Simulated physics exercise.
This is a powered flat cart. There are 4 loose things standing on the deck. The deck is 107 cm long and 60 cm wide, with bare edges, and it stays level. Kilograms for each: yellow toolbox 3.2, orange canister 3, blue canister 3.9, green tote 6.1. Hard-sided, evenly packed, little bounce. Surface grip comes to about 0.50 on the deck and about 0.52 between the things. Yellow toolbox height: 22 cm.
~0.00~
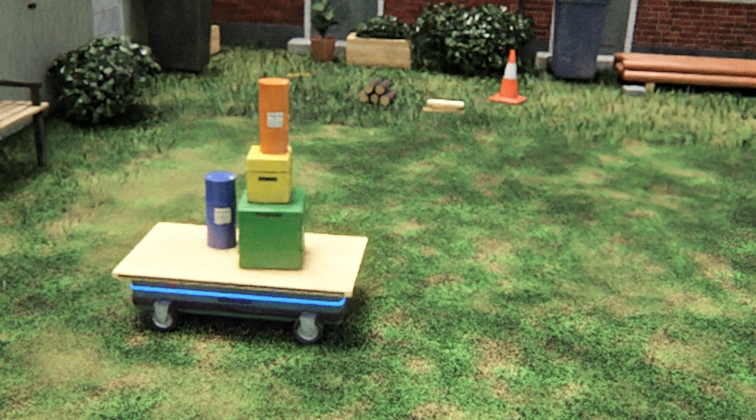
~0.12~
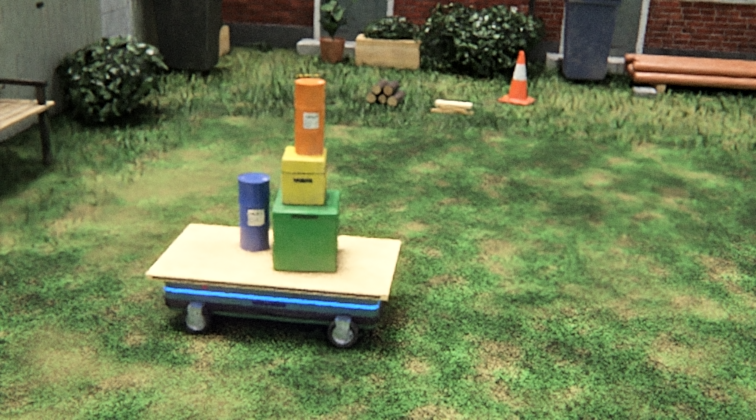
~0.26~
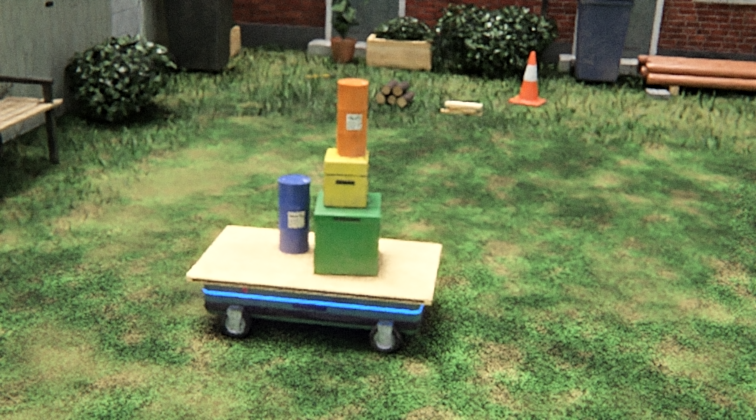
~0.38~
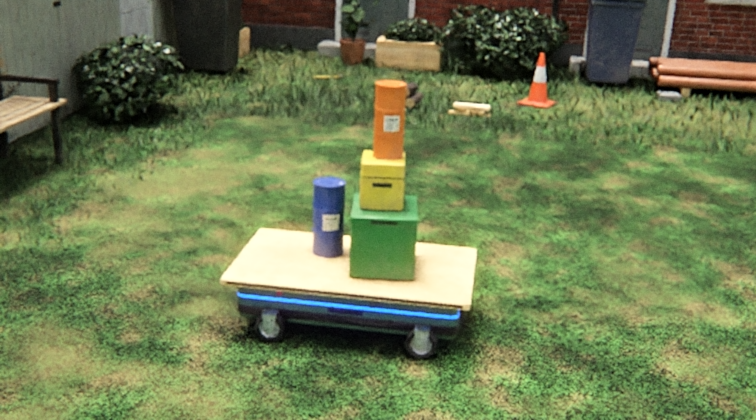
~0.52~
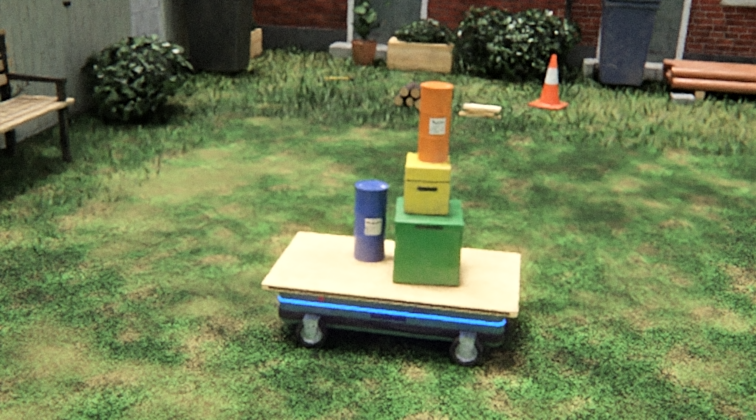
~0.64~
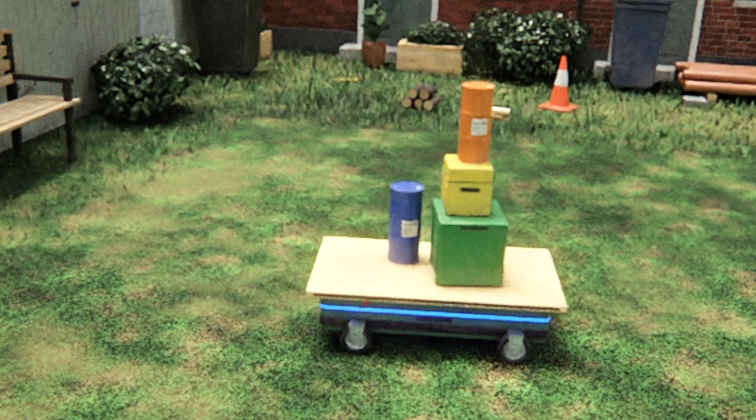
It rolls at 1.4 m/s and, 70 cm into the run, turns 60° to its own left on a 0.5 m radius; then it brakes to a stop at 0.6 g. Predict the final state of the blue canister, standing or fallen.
Fallen.
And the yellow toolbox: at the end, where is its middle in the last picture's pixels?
It settles somewhere near (588, 142).
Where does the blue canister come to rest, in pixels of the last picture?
The resting point is around (516, 192).
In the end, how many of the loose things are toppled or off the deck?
Total count: 2.
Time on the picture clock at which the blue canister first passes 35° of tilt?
I'd put it at some 1.3 s.
After 0.94 s, cart 132 cm along, turned 52°; blue canister leaning 10° near (470, 206); orange canister leaning 21°; yellow toolbox slid 24 cm.
After 1.34 s, cart 169 cm along, turned 60°, stopped; orange canister now off the deck; blue canister leaning 37° near (503, 180); yellow toolbox slid 24 cm.
At rest (2.9 s), off the deck and tipped over, orange canister; tipped over on the deck, blue canister; not toppled but over 10 cm from the start, yellow toolbox and green tote. In the last view, blue canister near (516, 192).
